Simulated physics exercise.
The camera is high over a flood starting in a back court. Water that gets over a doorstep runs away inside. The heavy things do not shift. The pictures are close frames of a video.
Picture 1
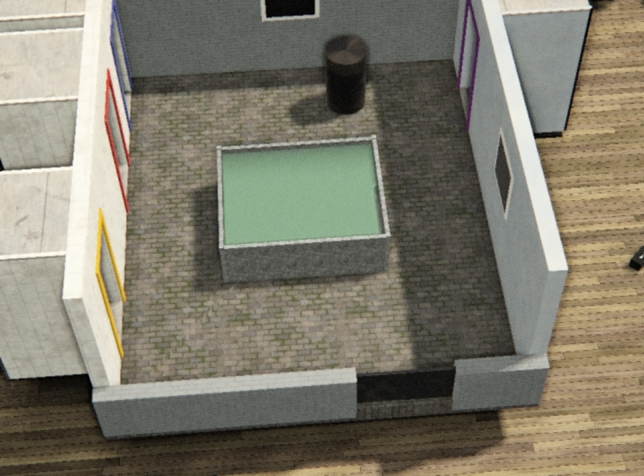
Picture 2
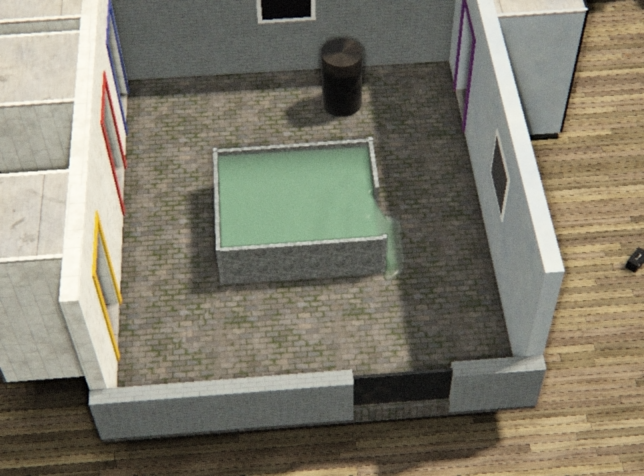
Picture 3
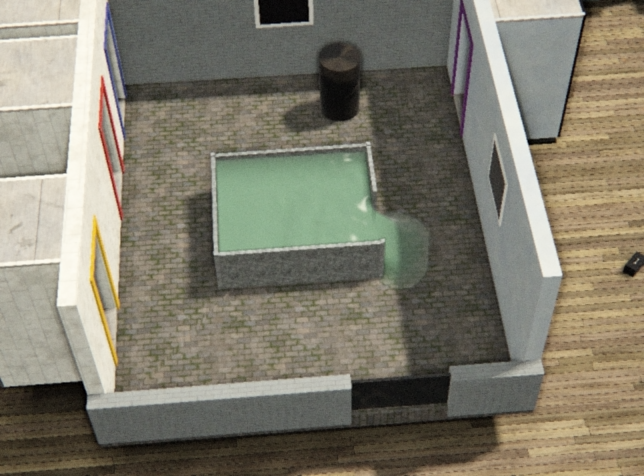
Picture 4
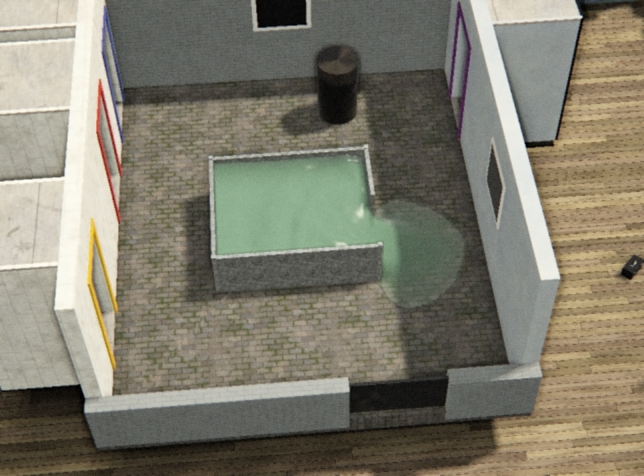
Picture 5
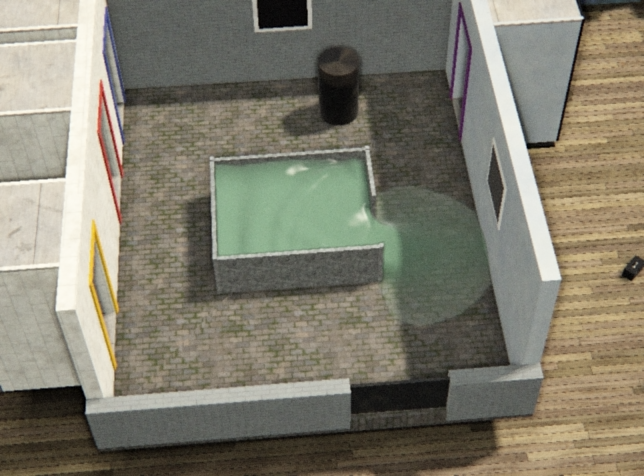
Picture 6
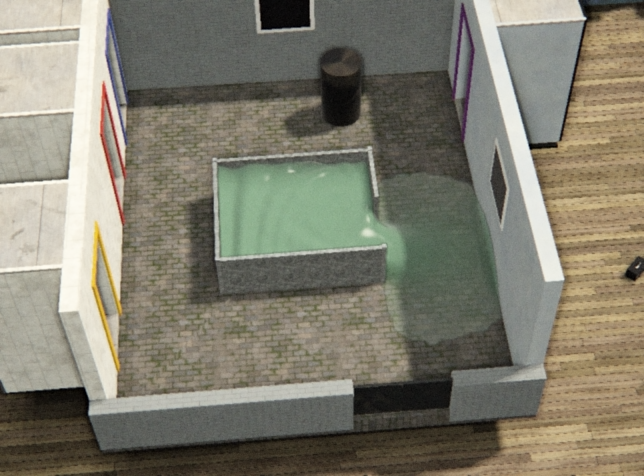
A raised tank of green water pours through a side gap and spreads across the courtyard.
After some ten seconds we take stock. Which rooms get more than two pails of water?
The blue door takes more than that; the purple door takes more than that; the red door stays under that; the yellow door takes more than that.
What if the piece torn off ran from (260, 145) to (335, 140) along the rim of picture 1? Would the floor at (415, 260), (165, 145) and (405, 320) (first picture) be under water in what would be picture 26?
One after the other: No water, wet, no water.
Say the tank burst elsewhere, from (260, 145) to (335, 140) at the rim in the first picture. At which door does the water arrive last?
The yellow one.
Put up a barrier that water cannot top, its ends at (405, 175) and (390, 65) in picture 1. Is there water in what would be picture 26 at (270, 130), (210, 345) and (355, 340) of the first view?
In turn: Free of water, awash, flooded.
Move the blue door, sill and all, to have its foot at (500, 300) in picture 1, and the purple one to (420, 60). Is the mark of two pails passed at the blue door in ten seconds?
In short: Blue door passes that mark.
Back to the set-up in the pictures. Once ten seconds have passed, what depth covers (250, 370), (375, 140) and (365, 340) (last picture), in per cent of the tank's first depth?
Roughly 14, 10 and 6 per cent, in turn.
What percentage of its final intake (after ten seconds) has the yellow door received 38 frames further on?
Roughly 50 per cent.
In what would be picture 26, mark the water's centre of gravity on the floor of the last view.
I would point to (357, 248).
A moment on, water covers 20 % of the floor; the blue door not reached, the purple door wet at the sill, nothing in, the red door not reached, the yellow door not reached.
Next, water covers 30 % of the floor; the blue door not reached, the purple door wet at the sill, nothing in, the red door not reached, the yellow door not reached.
Then, water covers 65 % of the floor; the blue door not reached, the purple door under two buckets in, the red door not reached, the yellow door not reached.
Later, water covers 95 % of the floor; the blue door under two buckets in, the purple door under two buckets in, the red door wet at the sill, nothing in, the yellow door over two buckets in.
In the end, water covers 100 % of the floor; the blue door far over two buckets in, the purple door far over two buckets in, the red door under two buckets in, the yellow door far over two buckets in.
